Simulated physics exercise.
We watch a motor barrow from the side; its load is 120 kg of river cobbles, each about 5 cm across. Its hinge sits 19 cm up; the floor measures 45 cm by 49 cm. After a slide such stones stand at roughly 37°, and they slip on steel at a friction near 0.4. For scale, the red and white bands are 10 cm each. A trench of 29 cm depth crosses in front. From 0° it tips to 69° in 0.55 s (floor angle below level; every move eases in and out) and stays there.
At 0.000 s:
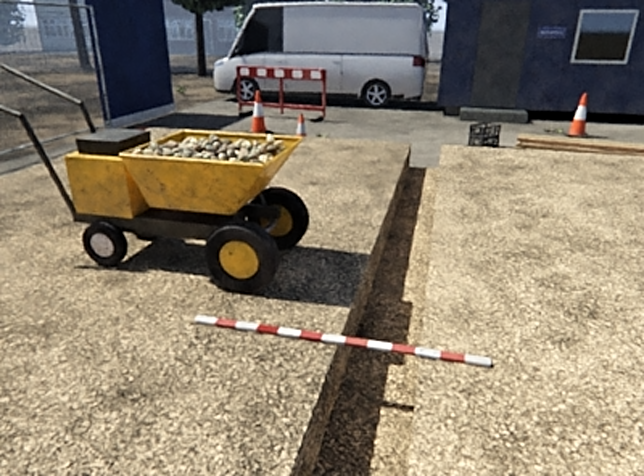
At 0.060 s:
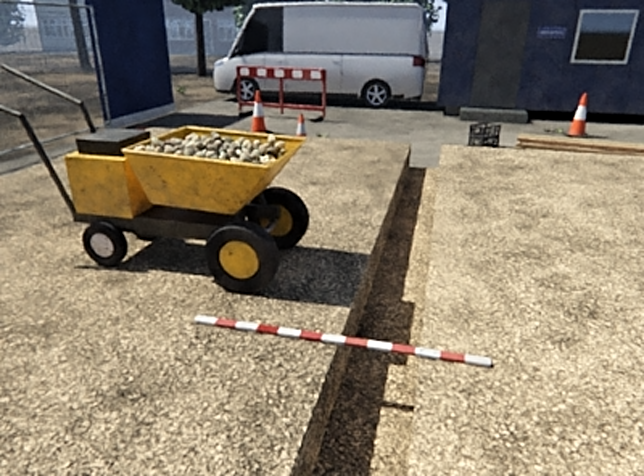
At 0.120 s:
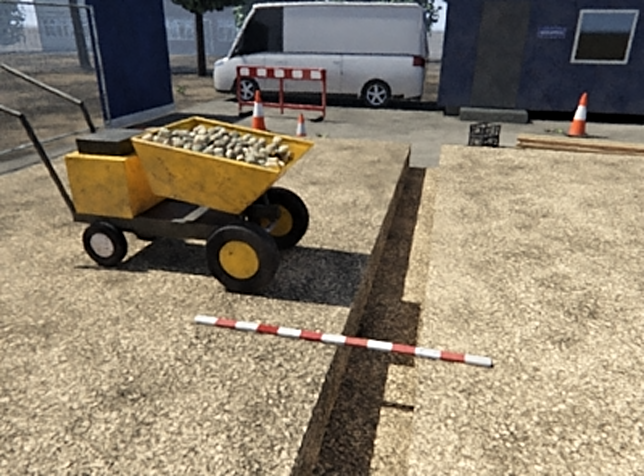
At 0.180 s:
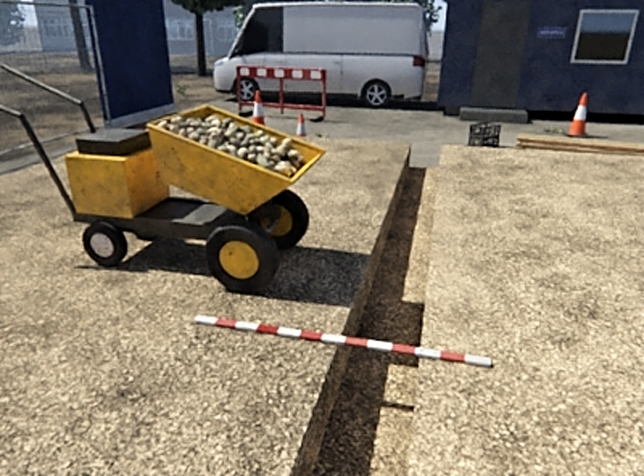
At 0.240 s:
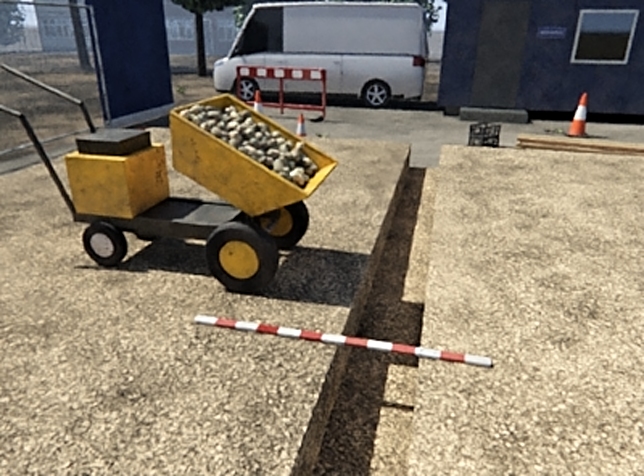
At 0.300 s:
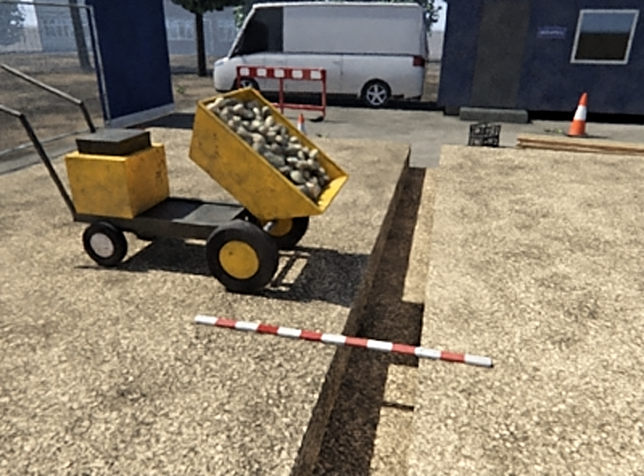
In the video, a yellow motor barrow loaded with rounded stones stands beside a narrow trench crossed by a red and white pole, and its skip gradually tilts forward to the right until it slopes steeply, with the stones still inside.
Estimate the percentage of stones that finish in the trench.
Some 85 per cent of it.
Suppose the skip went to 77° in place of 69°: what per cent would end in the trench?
In that case some 85 per cent.
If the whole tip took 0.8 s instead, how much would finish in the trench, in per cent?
It would be near 95 per cent.
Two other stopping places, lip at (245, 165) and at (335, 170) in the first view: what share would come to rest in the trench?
Near 90 per cent from the first place, 25 from the second.
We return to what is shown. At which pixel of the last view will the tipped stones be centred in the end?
Around (399, 313).
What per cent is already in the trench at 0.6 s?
Some 25 per cent.
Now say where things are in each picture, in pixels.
In the first picture, the skip is at 0°, its lip at (264, 166); the top of the load is at (232, 145).
The second picture shows lip at (268, 168), floor tilted 2°, highest stones at (219, 143); the stones move at 0.5 m/s on average.
In the third picture, the skip is at 8°, its lip at (279, 173); the top of the load is at (207, 135); the stones move at 1.0 m/s on average.
In the fourth picture, the skip is at 17°, its lip at (293, 183); the top of the load is at (209, 124); the stones move at 1.3 m/s on average.
The fifth picture shows lip at (309, 196), floor tilted 28°, highest stones at (225, 114); the stones move at 1.5 m/s on average.
In the sixth picture, the skip is at 39°, its lip at (322, 214); the top of the load is at (242, 108); the stones move at 1.6 m/s on average.
After 0.4 s the floor is at 58°; 100 % in the skip; the foremost stones are at (334, 221).
After 0.6 s the floor is at 69°; 71 % in the skip, 1 % short of the trench, 27 % in the trench; the foremost stones are at (412, 292).
After 1.0 s the floor is at 69°; 18 % in the skip, 1 % short of the trench, 66 % in the trench, 15 % past the trench; the foremost stones are at (557, 292).
After 3.0 s the floor is at 69°; 0 % in the skip, 85 % in the trench, 15 % past the trench; the foremost stones are past the picture's edge.
